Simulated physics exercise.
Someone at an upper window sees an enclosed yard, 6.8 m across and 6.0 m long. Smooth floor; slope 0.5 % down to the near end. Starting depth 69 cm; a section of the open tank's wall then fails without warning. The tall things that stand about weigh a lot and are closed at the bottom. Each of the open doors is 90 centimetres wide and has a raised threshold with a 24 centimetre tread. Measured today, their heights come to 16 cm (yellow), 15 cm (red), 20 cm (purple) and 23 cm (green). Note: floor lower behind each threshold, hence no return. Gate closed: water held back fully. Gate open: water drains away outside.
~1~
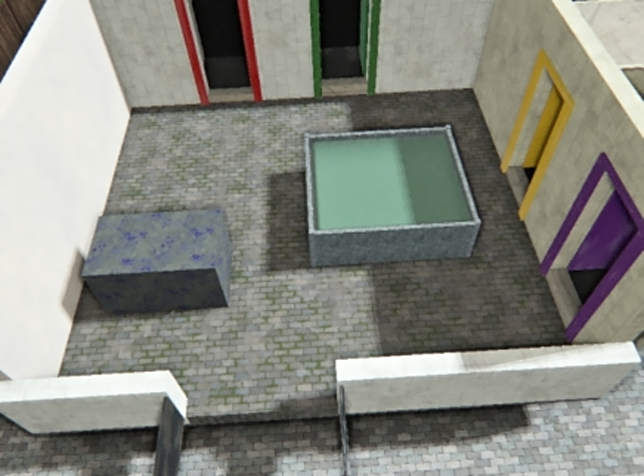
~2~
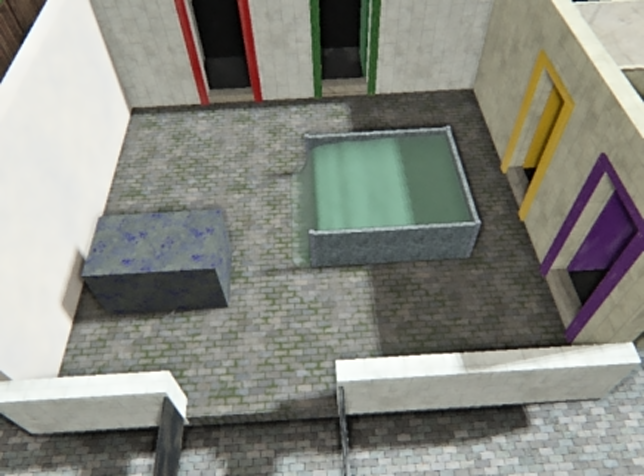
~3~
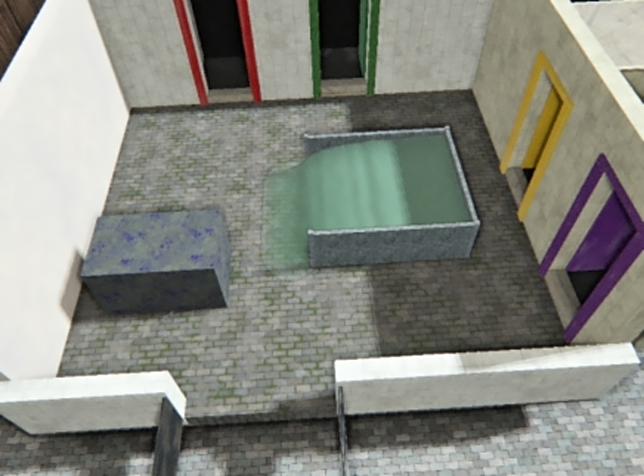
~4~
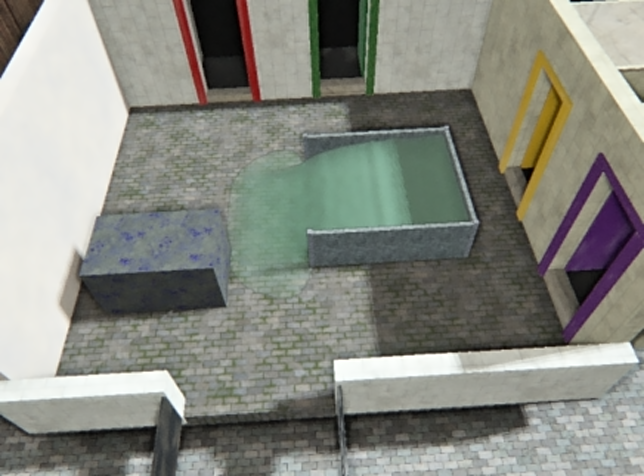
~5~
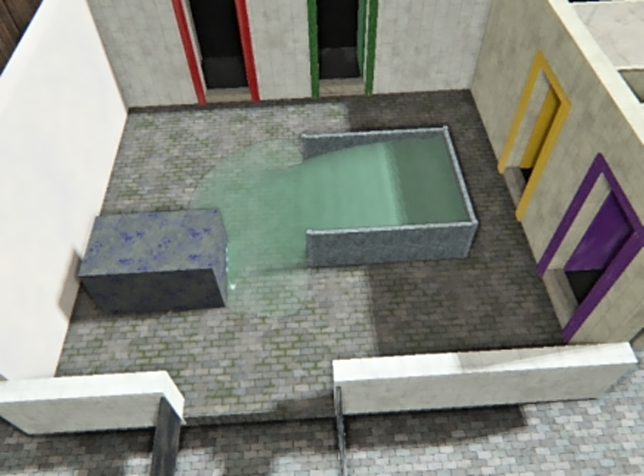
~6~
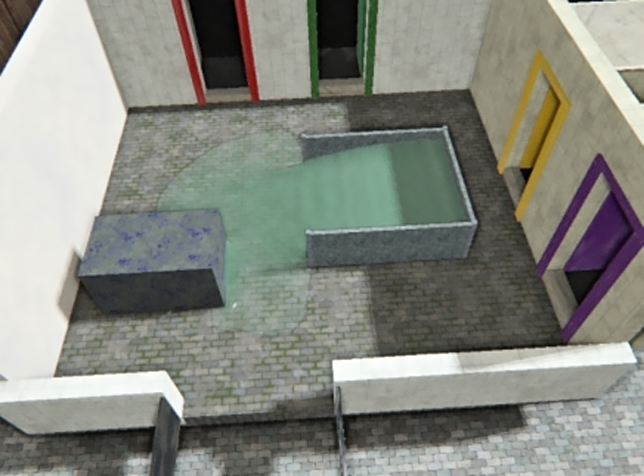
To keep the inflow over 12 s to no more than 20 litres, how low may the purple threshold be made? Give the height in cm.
No lower than about 9 cm.
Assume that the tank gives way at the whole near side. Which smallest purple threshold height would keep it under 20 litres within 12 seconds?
I'd say close to 26 cm.
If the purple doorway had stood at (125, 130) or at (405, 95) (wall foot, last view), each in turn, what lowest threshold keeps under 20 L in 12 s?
In turn: About 28 cm, about 8.0 cm.
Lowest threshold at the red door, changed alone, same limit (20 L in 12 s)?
Red: 9.5 cm.
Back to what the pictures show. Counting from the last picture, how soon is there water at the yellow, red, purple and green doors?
Yellow = 5.0 s, red = 1.0 s, purple = 5.5 s, green = 3.4 s.
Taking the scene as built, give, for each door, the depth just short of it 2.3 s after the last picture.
Depths in cm - yellow: 0, red: 9, purple: 0, green: 0.
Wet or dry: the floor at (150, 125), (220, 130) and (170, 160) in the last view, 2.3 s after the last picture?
One by one: Drenched, drenched, drenched.
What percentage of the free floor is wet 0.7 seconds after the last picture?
About 35 per cent.
Then, 0.7 s after the last picture water covers 35 % of the floor, deepest (41 cm) near (239, 257); it has not reached the purple door.
Then, 2.3 s after the last picture water covers 50 % of the floor, deepest (43 cm) near (128, 114); it has not reached the purple door.
Then, 11.3 s after the last picture water covers 95 % of the floor, deepest (12 cm) near (471, 380); 12 cm at the purple door, 0 litres in over its 20 cm threshold.
At the purple door as built, the water peaked near 13 cm, 7.5 s after the last picture.
With a threshold of 7.5 cm, 37 litres would have come in within the 12 s; with 10 cm, 9 litres. So under 20 litres takes about 9 cm.
